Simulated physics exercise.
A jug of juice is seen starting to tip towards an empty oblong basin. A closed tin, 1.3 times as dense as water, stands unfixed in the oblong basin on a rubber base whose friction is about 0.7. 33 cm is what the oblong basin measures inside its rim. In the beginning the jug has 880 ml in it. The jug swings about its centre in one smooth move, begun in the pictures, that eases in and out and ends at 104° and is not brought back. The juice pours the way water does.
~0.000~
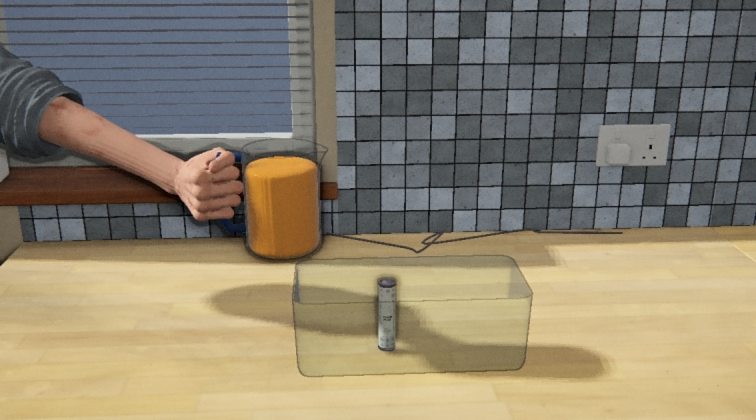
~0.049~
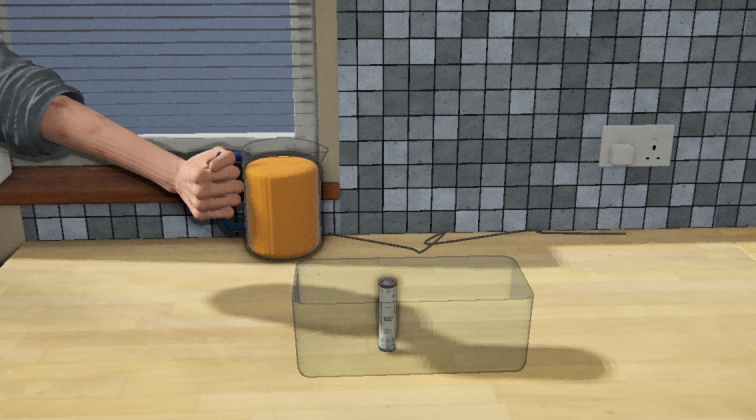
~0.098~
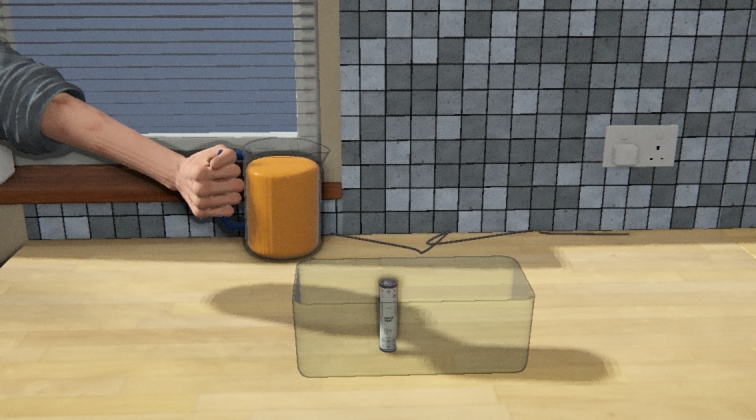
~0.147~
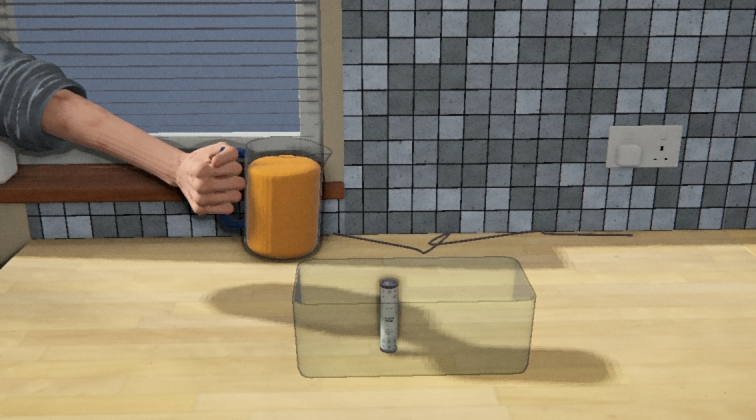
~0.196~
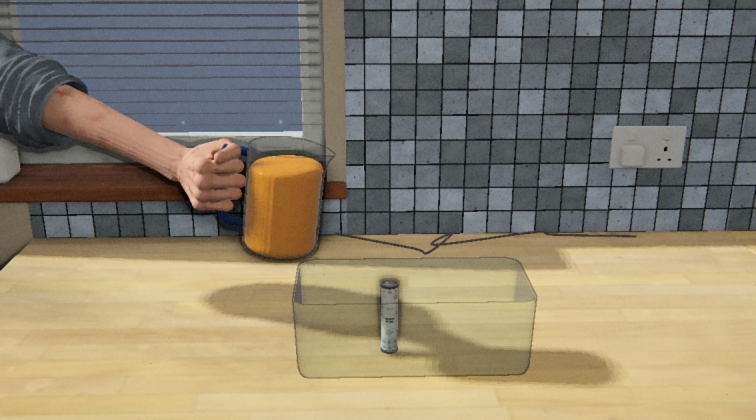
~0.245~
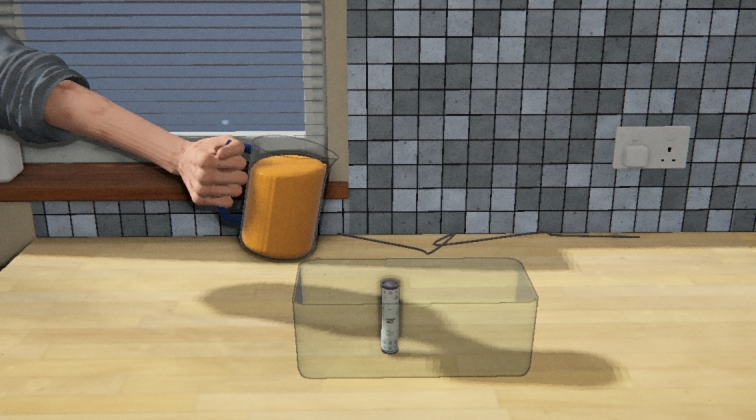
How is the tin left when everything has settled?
Looks to me like it can't hold out.
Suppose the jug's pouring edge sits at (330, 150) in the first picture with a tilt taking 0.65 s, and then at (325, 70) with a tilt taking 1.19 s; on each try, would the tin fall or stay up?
The tin overturns the first time and stays vertical the second time.
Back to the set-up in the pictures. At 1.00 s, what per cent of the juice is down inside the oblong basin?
Around 38 in a hundred.
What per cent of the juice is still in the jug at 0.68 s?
About 90 per cent.
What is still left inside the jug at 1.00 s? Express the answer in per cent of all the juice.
About 44 percent.
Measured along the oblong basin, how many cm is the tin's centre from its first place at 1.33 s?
I'd put it at around 8 centimetres.
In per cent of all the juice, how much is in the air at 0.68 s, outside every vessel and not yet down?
Some 10 per cent.
Then, 0.68 s in, the tilt is 63° and 90 per cent is still to pour; the tin stands where it began.
Then, 1.00 s in, the tilt is 97° and 44 per cent is still to pour; the tin stands where it began.
Then, 1.33 s in, the tilt is 104° and 7 per cent is still to pour; the tin lies on its side.
Then, 1.69 s in, the tilt is 104° and 0 per cent is still to pour; the tin lies on its side.
Finally, the tin lies on its side.
